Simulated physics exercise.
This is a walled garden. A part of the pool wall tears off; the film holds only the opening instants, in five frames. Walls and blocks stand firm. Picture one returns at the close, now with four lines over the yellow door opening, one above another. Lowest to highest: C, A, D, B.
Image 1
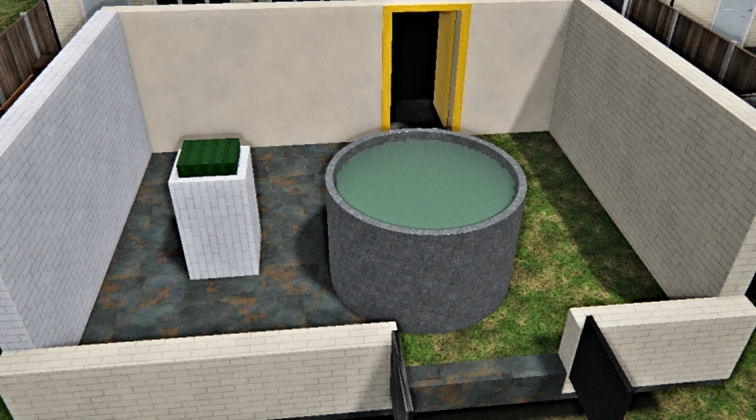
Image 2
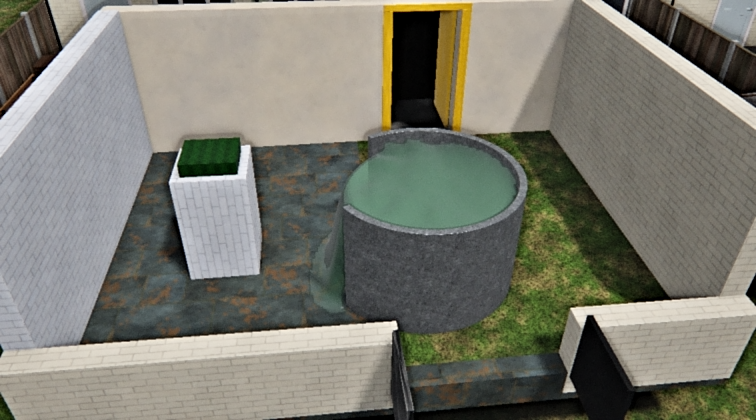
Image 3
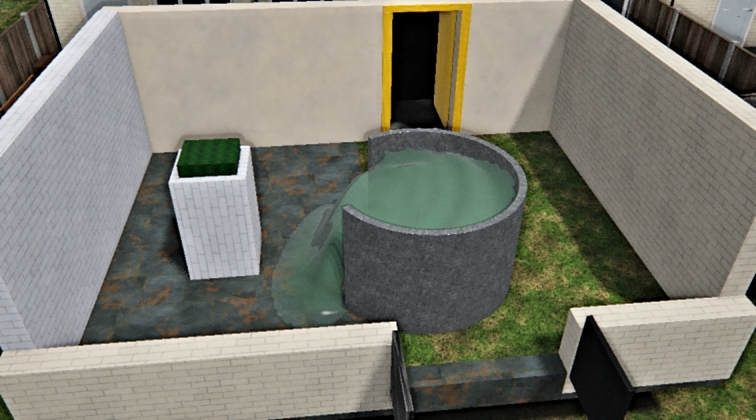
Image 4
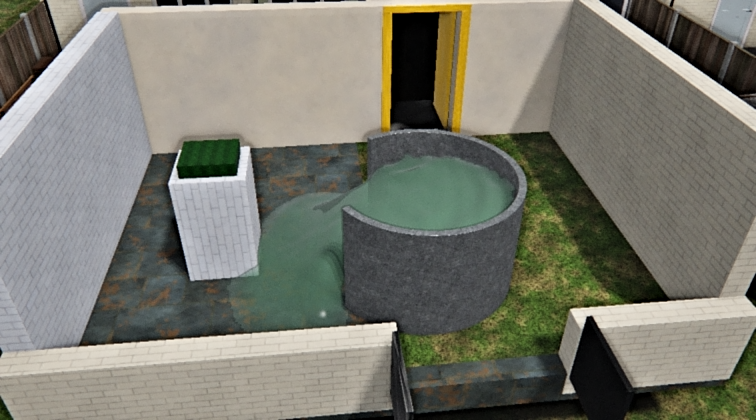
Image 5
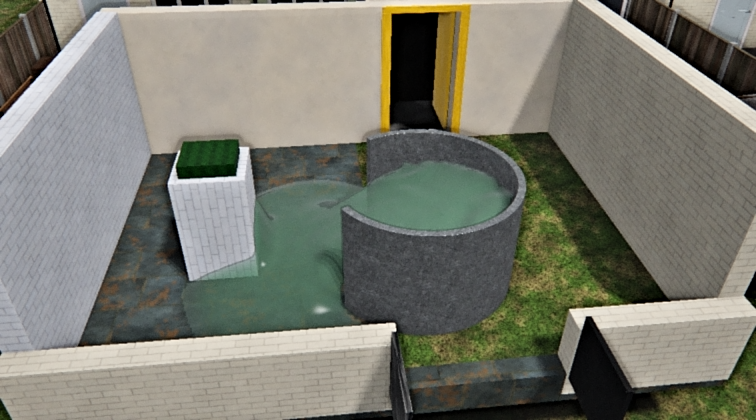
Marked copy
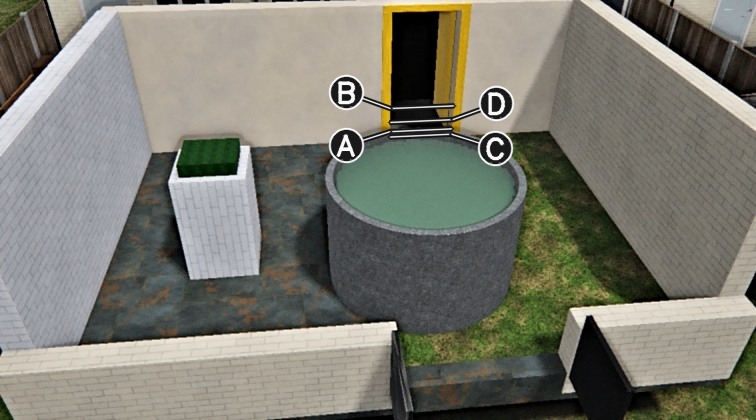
A walled garden of pale brick and plaster is seen from above and in front, the view holding still. A round dark grey pool of green water stands right of centre, with a white block topped in green to its left, a yellow doorway behind, grass at right and an open dark gate in front. The pool's left side opens, and water pours out, spreading leftward across the slate paving around the block's base.
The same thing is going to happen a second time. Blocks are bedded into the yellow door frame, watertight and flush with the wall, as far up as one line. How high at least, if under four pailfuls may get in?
The answer is mark A.
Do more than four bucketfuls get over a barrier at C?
Yes.
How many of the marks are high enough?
Three.
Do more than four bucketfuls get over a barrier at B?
No, that is safe.
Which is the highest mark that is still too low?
Mark C.
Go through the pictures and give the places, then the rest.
Water in the pool at rest, its middle at (425, 181); foot of the yellow doorway at (420, 138); open gate at (484, 311).
Water covers 2 % of the ground and shows as far out as (326, 283).
Water covers 6 % of the ground and shows as far out as (284, 301).
Water covers 11 % of the ground and shows as far out as (237, 289).
Water covers 19 % of the ground and shows as far out as (189, 290).
On the marked copy, A at (421, 130); B at (422, 107); C at (420, 135); D at (421, 121); from the bottom up C, A, D, B.
With A, a splash gets over, under a bucket.
With B, nothing gets over.
With C, about 11 bucketfuls get in.
With D, nothing gets over.
